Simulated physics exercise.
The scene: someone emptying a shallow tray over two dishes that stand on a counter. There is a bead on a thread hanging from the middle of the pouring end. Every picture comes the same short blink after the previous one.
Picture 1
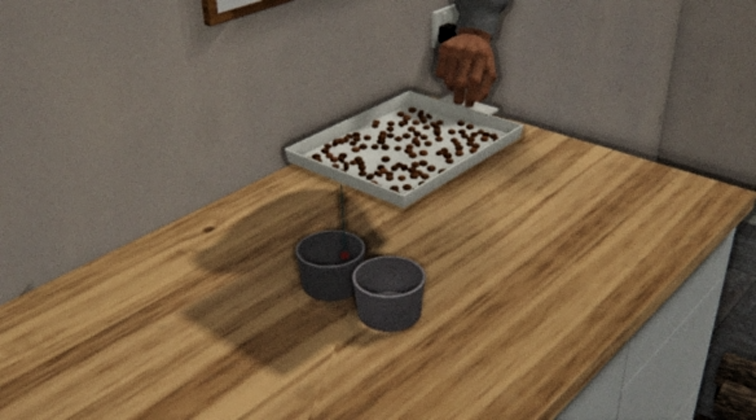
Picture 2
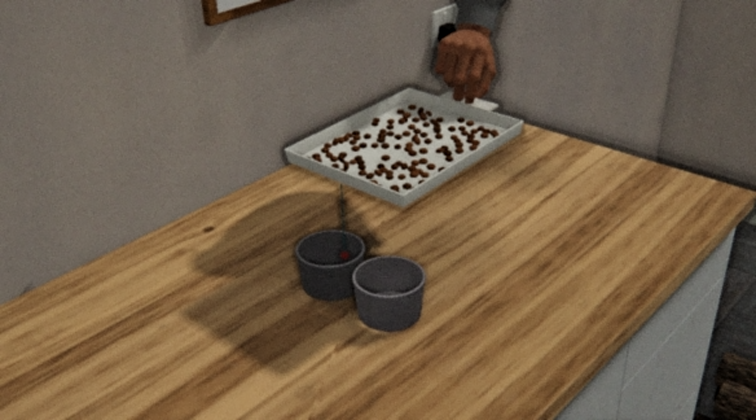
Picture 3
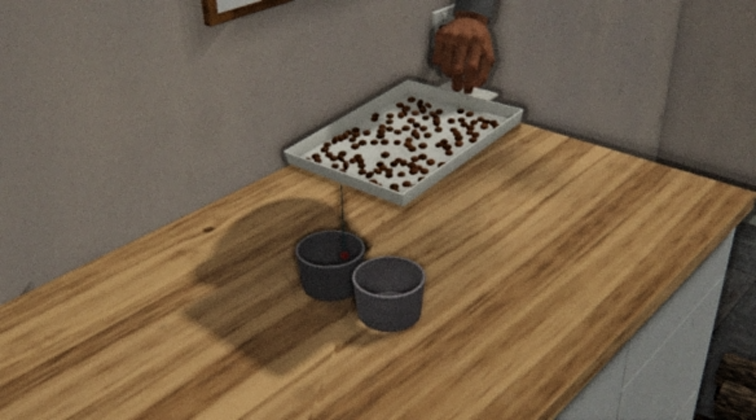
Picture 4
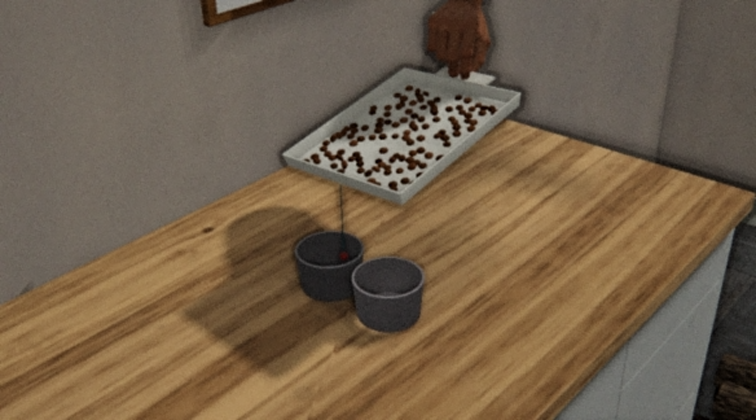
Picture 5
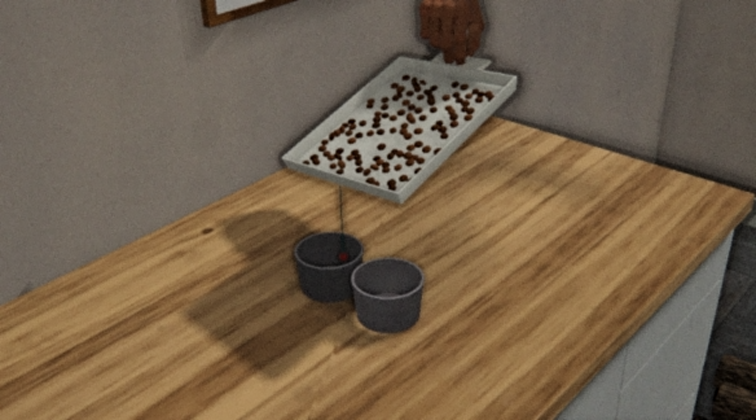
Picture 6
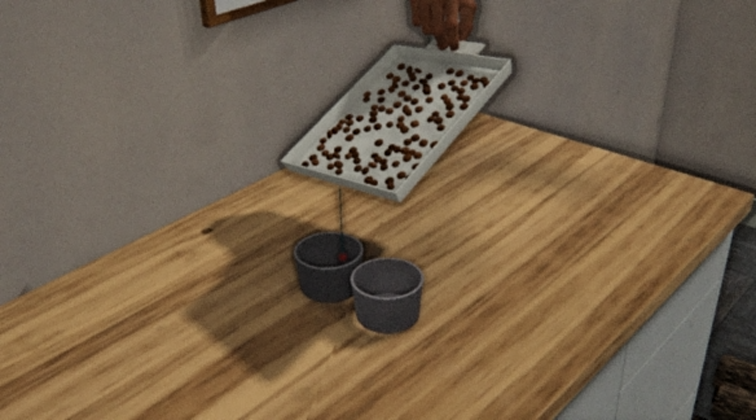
A hand raises the far end of a shallow tray of brown pieces above two dishes.
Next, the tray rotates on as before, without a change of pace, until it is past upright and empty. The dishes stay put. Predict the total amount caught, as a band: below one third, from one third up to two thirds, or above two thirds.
Below one third.
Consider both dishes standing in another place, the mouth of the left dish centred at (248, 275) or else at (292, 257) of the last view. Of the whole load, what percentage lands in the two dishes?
I'd expect some 30 percent, and then some 80 percent.
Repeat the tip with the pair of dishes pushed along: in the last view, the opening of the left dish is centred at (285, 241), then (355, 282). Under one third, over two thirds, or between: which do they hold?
Between a third and two thirds, then below one third.
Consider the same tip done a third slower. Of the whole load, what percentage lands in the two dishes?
Share: Around 20%.
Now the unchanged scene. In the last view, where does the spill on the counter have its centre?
Around (251, 308).
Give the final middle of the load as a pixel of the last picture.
At about (276, 301), give or take.
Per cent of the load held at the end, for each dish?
The share is 20 per cent in the left dish and 0 per cent in the right dish.
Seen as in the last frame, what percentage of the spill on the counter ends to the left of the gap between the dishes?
About 100 %.
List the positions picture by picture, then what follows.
Corners of the pouring end at (288, 149) and (403, 194), level; middle of the load at (408, 151), bits of dog kibble; left dish at (308, 277); right dish at (366, 307); bead on its thread at (345, 255), in the first frame.
Corners of the pouring end at (288, 149) and (403, 193), level; middle of the load at (408, 149), in the second frame.
Corners of the pouring end at (287, 151) and (402, 193), tipped barely, lowest at the left corner; middle of the load at (408, 145), in the third frame.
Corners of the pouring end at (286, 154) and (400, 192), tipped a little, lowest at the left corner; middle of the load at (406, 138), in the fourth frame.
Corners of the pouring end at (285, 157) and (398, 191), tipped clearly, lowest at the left corner; middle of the load at (403, 132), in the fifth frame.
Corners of the pouring end at (284, 160) and (395, 191), tipped clearly, lowest at the left corner; middle of the load at (400, 125); left dish at (306, 279); right dish at (364, 309), in the sixth frame.
Soon, tray tipped steeply; nearly all on the tray; a stray few in the air.
A while on, tray tipped past a quarter turn; about a third on the tray; a stray few in the left dish; about half outside both; a small part in the air.
Towards the end, tray tipped past a quarter turn; a stray few in the right dish; about a quarter in the left dish; most outside both.
Finally, tray tipped past a quarter turn; a stray few in the right dish; about a quarter in the left dish; most outside both.
